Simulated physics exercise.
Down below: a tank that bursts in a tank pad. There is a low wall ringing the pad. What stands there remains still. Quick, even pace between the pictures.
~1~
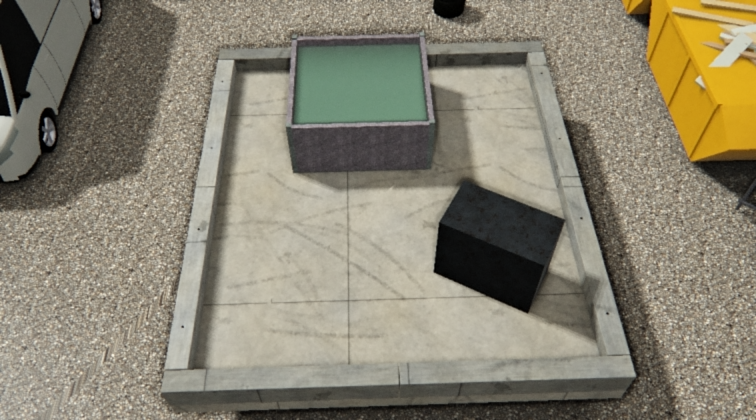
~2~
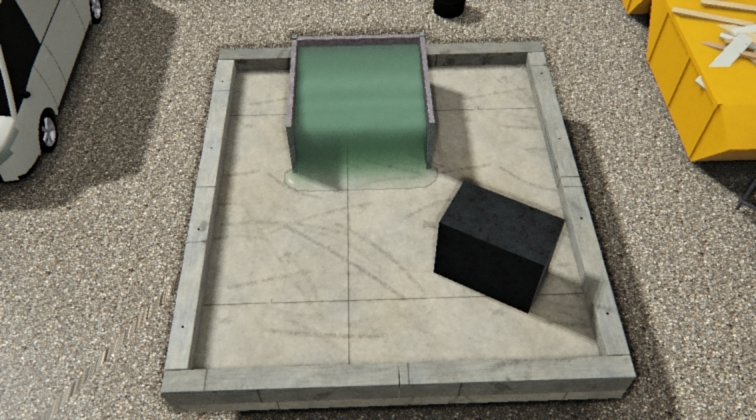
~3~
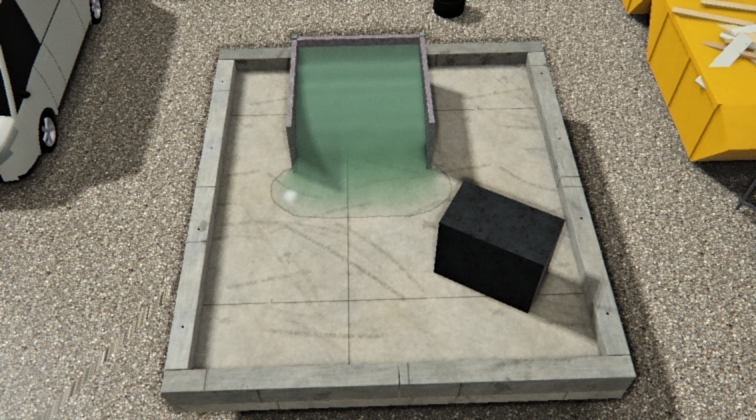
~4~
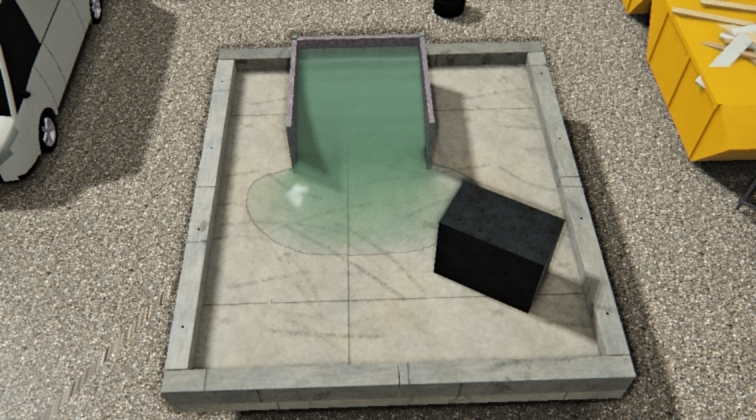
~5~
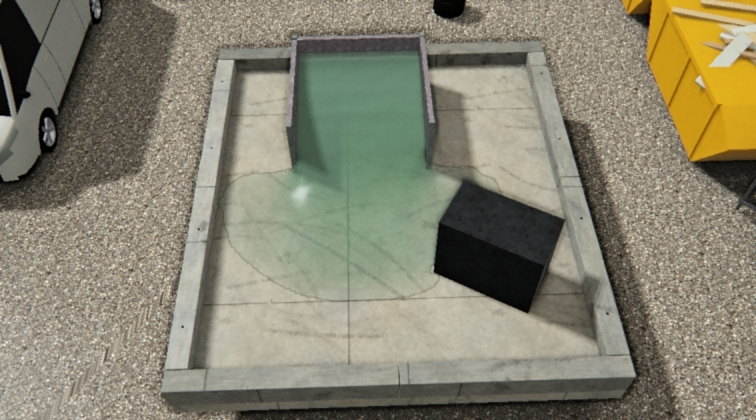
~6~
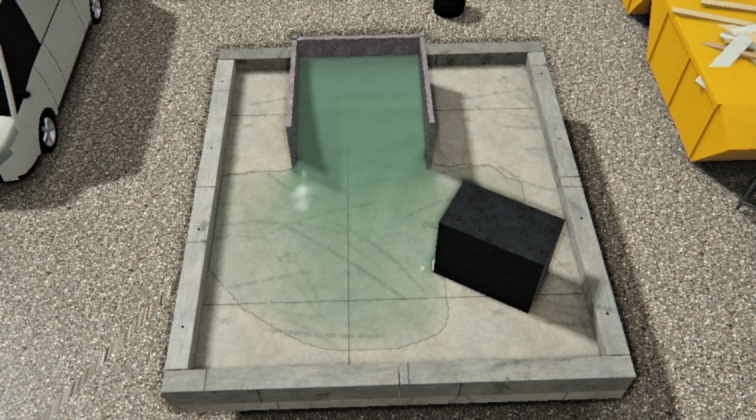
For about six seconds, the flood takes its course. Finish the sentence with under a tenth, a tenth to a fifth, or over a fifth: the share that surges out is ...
The share that surges out is a tenth to a fifth.
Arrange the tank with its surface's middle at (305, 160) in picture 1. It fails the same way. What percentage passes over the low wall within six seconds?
26 per cent.
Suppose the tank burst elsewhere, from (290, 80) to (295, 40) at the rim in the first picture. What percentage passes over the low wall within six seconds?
Around 26 in a hundred.
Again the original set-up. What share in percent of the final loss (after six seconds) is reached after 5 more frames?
By my reckoning, 5 %.
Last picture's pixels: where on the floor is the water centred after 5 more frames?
Around pixel (359, 211).
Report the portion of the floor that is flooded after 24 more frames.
It comes to 85 per cent.
A moment on, water covers 45 % of the floor; the low wall has let 0 % over.
Next, water covers 50 % of the floor; the low wall has let 0 % over.
Then, water covers 60 % of the floor; the low wall has let 9 % over.
Later, water covers 70 % of the floor; the low wall has let 12 % over.
In the end, water covers 85 % of the floor; the low wall has let 12 % over.
